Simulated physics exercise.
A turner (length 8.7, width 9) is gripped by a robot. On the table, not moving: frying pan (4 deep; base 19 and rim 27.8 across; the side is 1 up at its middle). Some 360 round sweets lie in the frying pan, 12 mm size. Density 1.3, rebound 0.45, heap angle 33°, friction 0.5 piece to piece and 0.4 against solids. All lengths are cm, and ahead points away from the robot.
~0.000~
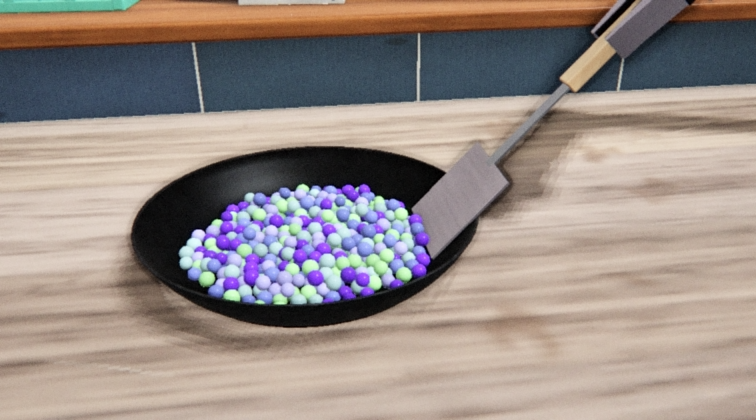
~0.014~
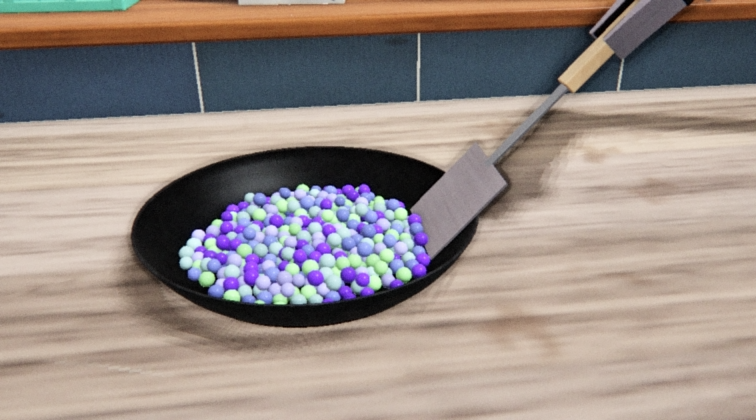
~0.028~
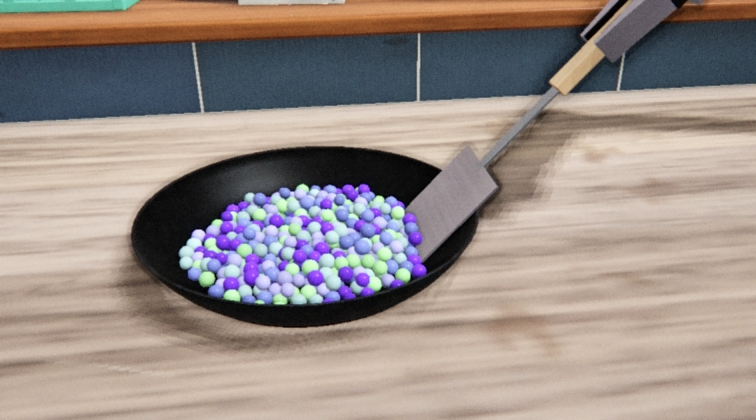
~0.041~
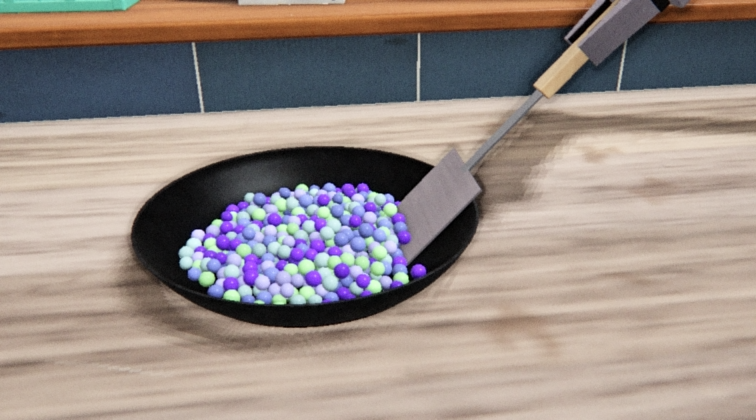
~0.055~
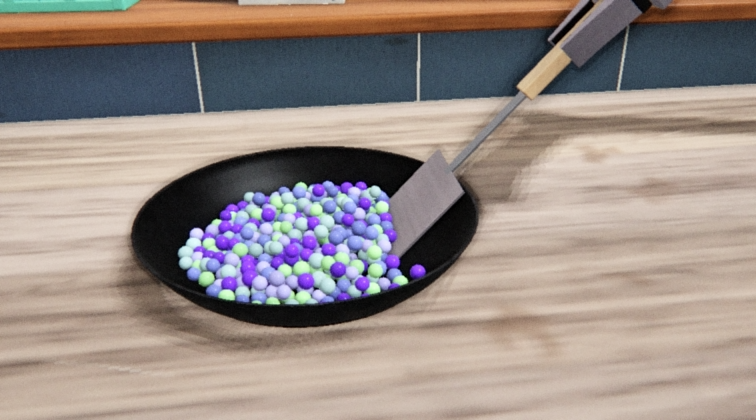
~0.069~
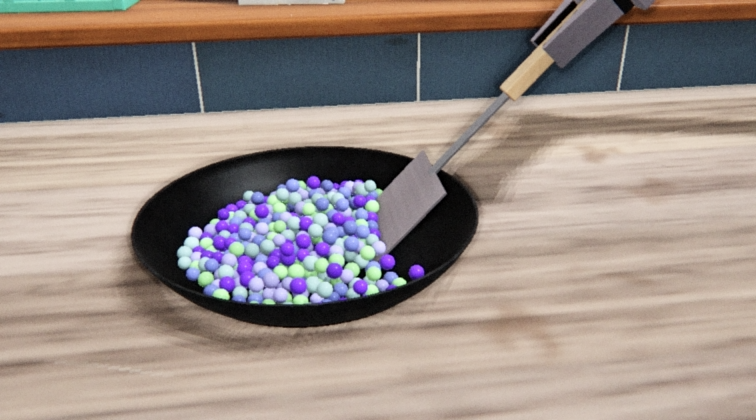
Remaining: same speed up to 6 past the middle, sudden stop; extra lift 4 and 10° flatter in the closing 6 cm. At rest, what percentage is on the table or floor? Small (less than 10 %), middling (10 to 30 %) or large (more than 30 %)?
A middling share, 10 to 30 %, ends on the table or floor.
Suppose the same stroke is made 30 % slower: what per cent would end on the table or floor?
It would be near 0 per cent.
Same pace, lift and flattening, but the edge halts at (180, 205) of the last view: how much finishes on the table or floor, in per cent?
About 30 per cent.
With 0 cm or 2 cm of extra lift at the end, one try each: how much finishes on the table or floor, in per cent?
Some 0 and 5 per cent.
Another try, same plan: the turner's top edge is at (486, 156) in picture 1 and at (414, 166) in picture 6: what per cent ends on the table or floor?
Some 15 per cent.
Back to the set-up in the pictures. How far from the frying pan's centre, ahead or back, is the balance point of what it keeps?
About 5.0 cm ahead.
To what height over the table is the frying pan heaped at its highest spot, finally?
Roughly 4.5 cm.
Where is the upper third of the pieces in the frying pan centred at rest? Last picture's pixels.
Near (204, 240).
After 0.10 s, sloping 47°, highest piece 5 above the table; 365 in the frying pan.
After 0.14 s, sloping 43°, highest piece 6 above the table; 365 in the frying pan.
After 0.35 s, sloping 37°, highest piece 4 above the table; 312 in the frying pan, 53 on the table or floor.
After 1.40 s, sloping 37°, highest piece 4 above the table; 312 in the frying pan, 53 on the table or floor.
At rest, 312 in the frying pan, 53 on the table or floor. That is 15 % on the table or floor.
